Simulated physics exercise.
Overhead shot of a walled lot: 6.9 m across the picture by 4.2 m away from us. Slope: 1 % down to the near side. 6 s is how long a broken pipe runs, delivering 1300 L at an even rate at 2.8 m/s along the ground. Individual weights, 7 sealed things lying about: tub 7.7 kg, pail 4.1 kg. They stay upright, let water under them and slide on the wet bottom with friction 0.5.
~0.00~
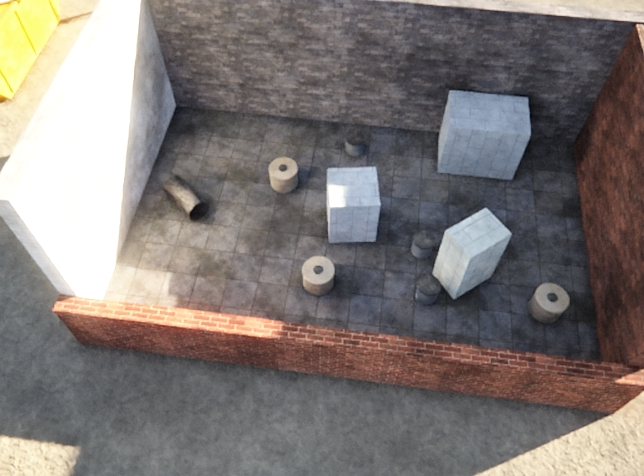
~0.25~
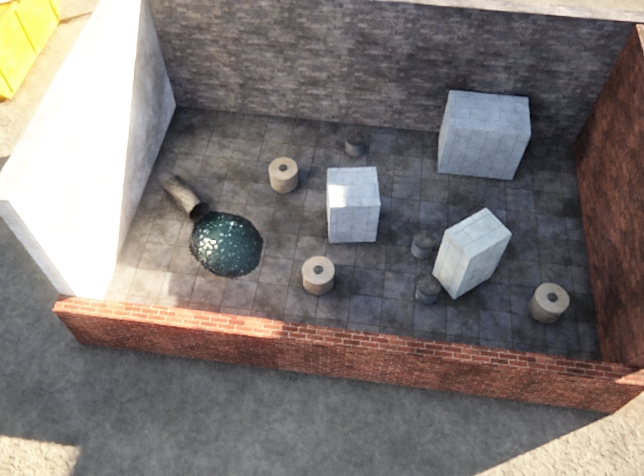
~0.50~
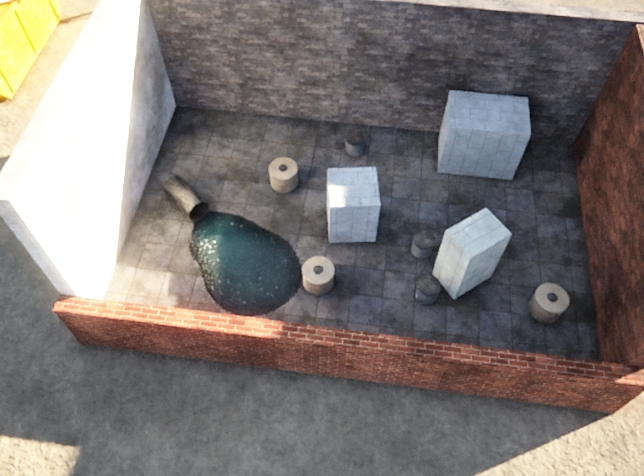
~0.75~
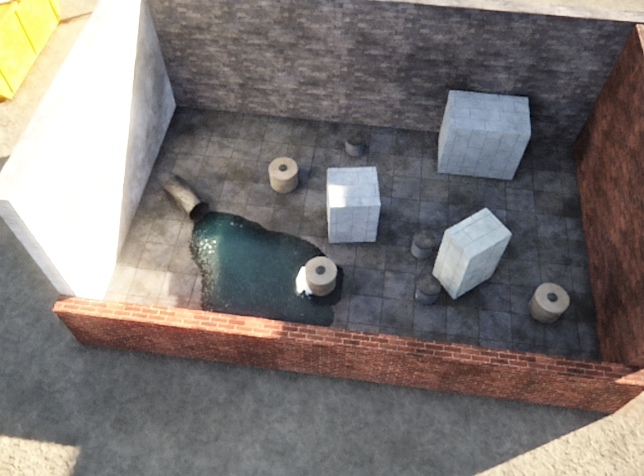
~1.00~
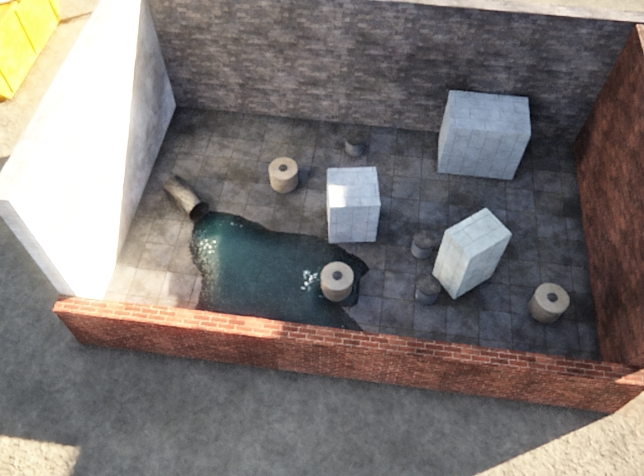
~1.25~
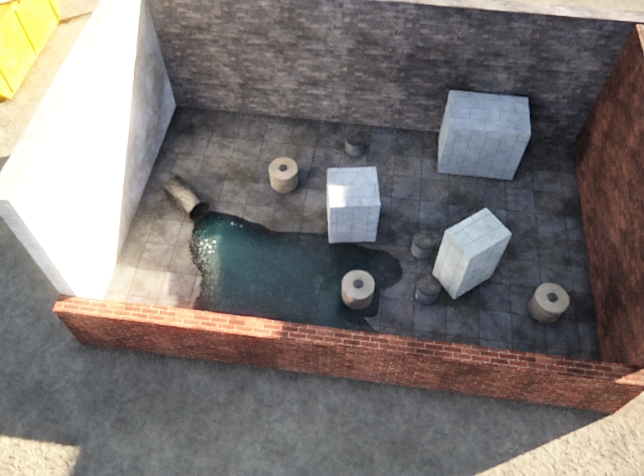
In a walled lot scattered with pale blocks and round tubs, dark green water poured from a pipe on the left, spread along the front brick wall, and pushed one tub to the right.
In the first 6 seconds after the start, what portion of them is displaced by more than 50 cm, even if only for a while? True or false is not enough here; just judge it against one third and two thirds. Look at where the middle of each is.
It lies between the two marks.
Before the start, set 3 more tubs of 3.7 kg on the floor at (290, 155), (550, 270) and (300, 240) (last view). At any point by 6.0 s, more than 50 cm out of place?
Going one by one: Stays closer, goes farther, stays closer.
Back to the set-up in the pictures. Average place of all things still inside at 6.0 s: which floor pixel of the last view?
The centre sits near (440, 186).
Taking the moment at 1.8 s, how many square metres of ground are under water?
Somewhere around 7.0 m2, roughly.
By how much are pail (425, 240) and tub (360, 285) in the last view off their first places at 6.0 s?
Log: Item 1 = 20 cm; item 2 = 400 cm.
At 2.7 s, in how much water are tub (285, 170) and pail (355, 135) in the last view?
Roughly 0 and 0 cm.
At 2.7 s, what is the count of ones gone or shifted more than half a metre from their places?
Tally at that time: 2.
After 1.8 s 1 of 7 are over 50 cm from their spots; 0 afloat.
After 2.7 s 2 of 7 are over 50 cm from their spots; 1 afloat.
After 4.2 s 3 of 7 are over 50 cm from their spots; 3 afloat.
After 6.0 s 3 of 7 are over 50 cm from their spots, and 3 have been at some point; 3 afloat.
